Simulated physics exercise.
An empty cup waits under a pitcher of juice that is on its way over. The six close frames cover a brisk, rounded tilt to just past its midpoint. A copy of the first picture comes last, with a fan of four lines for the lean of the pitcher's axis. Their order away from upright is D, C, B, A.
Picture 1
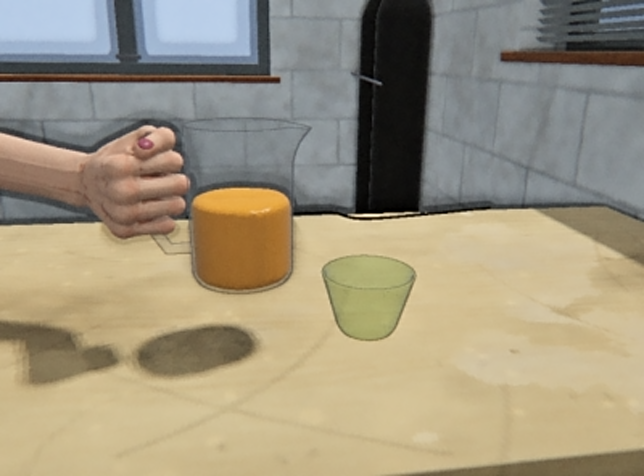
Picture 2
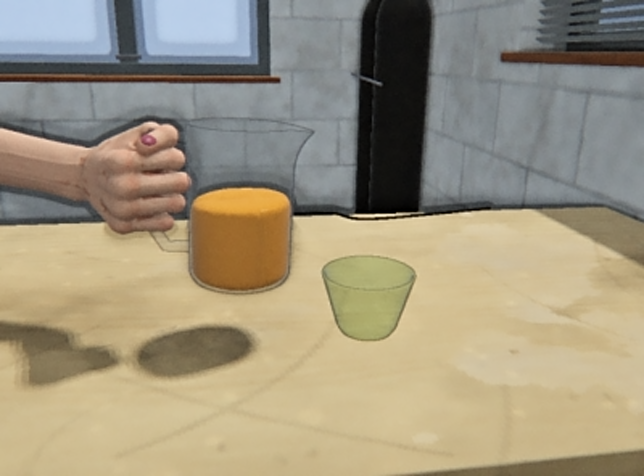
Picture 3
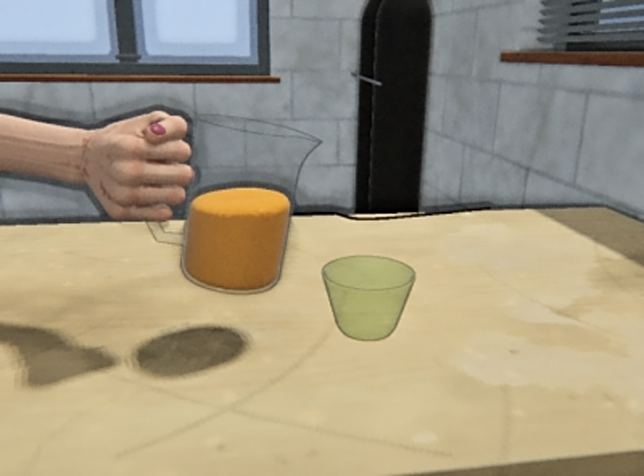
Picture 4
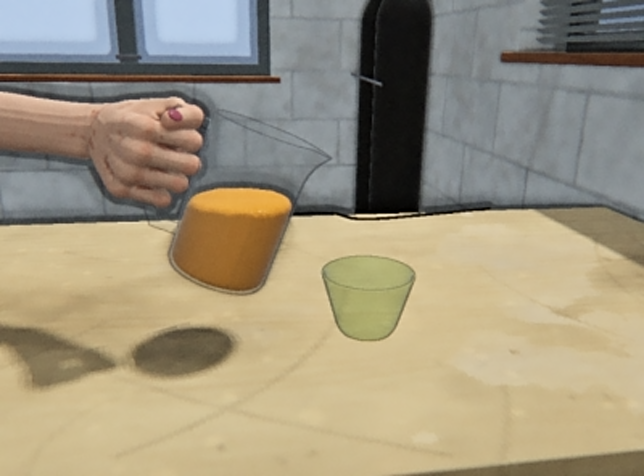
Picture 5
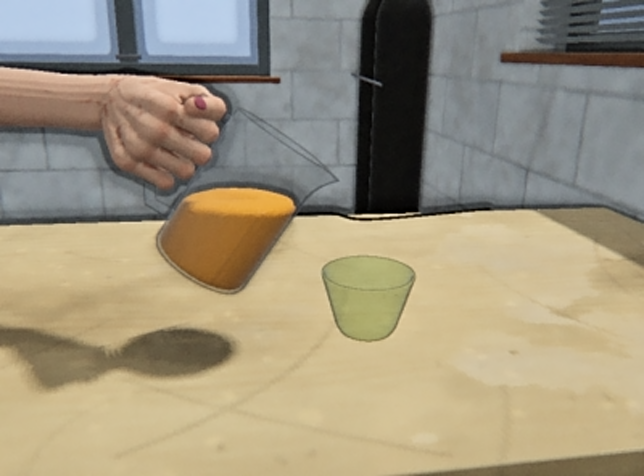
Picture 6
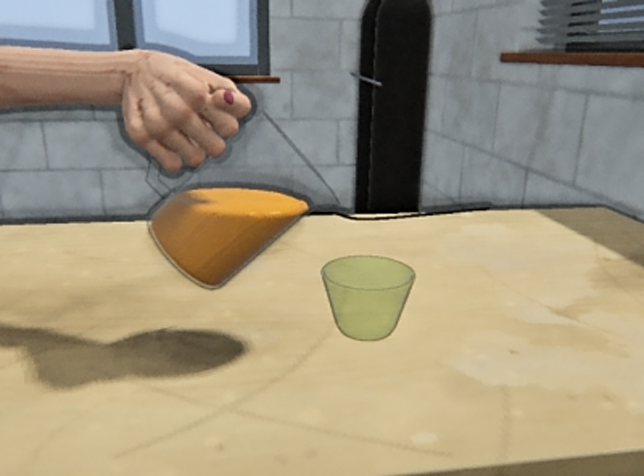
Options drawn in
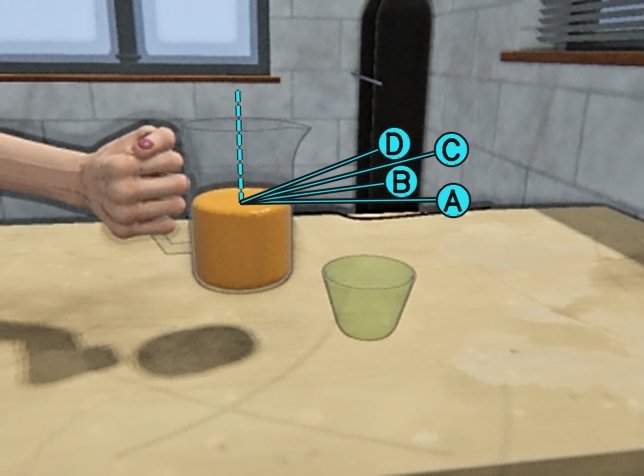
A hand tilts a clear pitcher of orange juice rightward beside an empty green cup.
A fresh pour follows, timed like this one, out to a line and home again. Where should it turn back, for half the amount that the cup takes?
The best mark is D.
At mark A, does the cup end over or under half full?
Over.
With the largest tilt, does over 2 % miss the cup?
Yes.
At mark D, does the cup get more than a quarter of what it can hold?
Yes.
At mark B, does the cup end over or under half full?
Over half.
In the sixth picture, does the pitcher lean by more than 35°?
Yes.
On the marked copy, A at (436, 199); B at (384, 183); C at (435, 153); D at (378, 149).
With A, the cup is filled to the brim; 23 % of the juice is spilt.
With B, the cup ends with about 78 % of what it can hold; 20 % of the juice is spilt.
With C, the cup ends with about 67 % of what it can hold; 9 % of the juice is spilt.
With D, the cup ends with about 47 % of what it can hold.
